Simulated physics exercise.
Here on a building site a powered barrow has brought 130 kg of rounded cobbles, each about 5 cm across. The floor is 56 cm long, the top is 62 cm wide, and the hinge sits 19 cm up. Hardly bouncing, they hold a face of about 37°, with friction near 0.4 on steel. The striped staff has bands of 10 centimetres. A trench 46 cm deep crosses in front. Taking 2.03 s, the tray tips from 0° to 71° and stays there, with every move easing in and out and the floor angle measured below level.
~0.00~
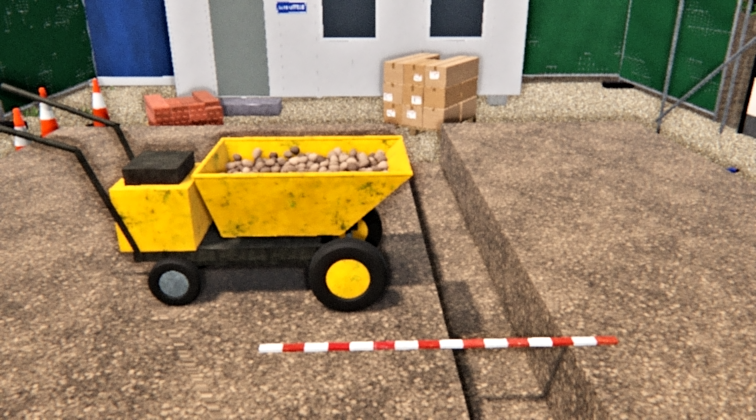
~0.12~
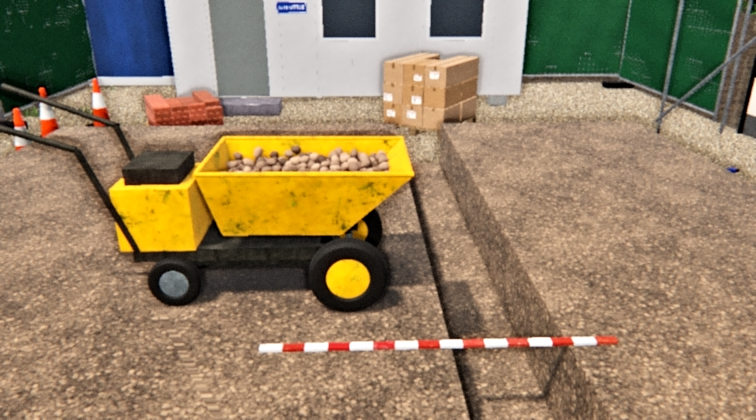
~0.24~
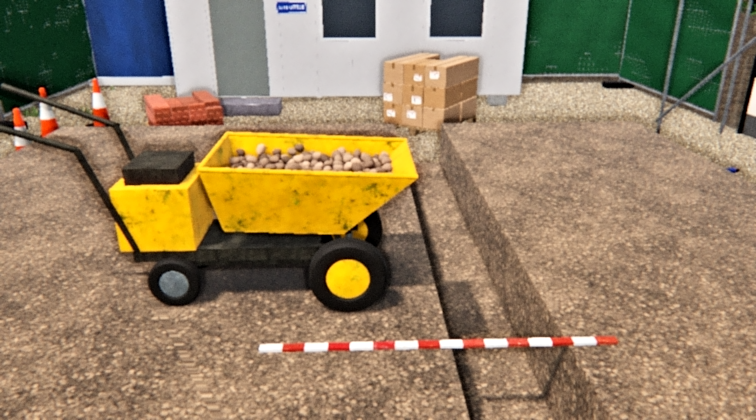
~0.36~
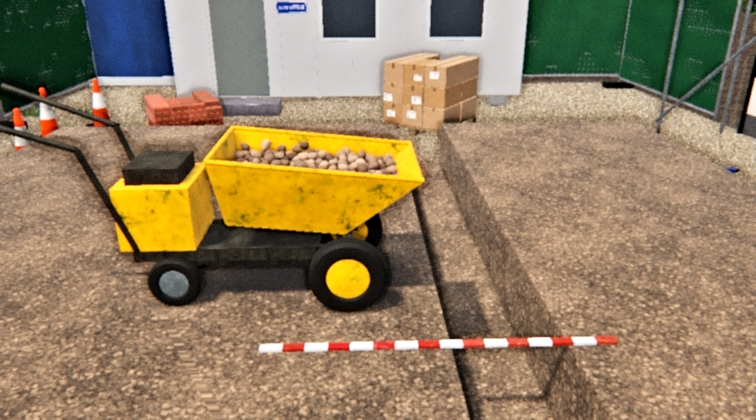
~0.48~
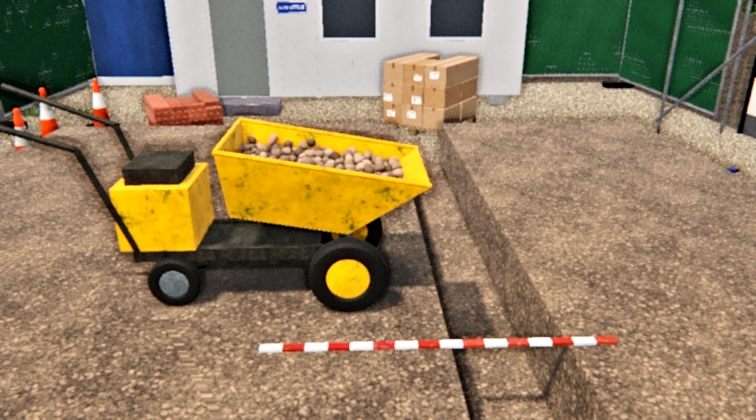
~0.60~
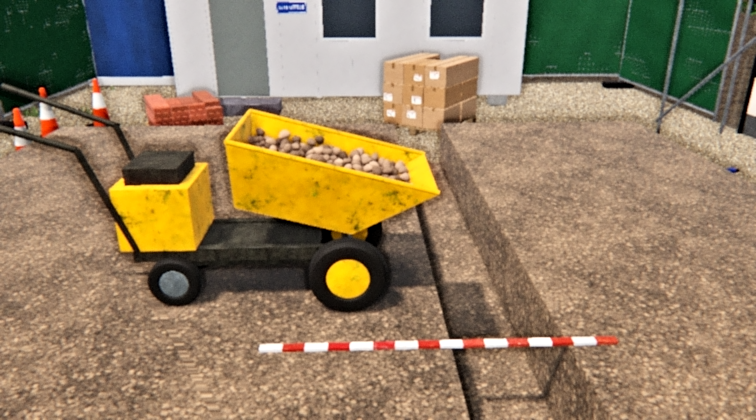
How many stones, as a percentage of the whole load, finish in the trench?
Roughly 100 per cent of the load ends up in the trench.
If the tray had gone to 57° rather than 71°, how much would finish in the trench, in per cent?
Some 90 in a hundred, I'd say.
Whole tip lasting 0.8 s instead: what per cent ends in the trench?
It would come to roughly 100 per cent.
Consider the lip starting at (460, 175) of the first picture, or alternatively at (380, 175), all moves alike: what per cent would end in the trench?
About 70 per cent from the first spot, about 100 from the second.
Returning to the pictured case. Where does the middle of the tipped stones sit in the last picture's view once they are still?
About (493, 341).
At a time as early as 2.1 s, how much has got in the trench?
Roughly 70 percent of the load.
After 1.5 s the floor is at 60°; 99 % in the tray, 1 % in the trench; the foremost stones are at (481, 262).
After 2.1 s the floor is at 71°; 32 % in the tray, 68 % in the trench; the foremost stones are at (525, 331).
After 2.5 s the floor is at 71°; 7 % in the tray, 93 % in the trench; the foremost stones are at (521, 329).
After 4.4 s the floor is at 71°; 0 % in the tray, 100 % in the trench; the foremost stones are at (516, 328).
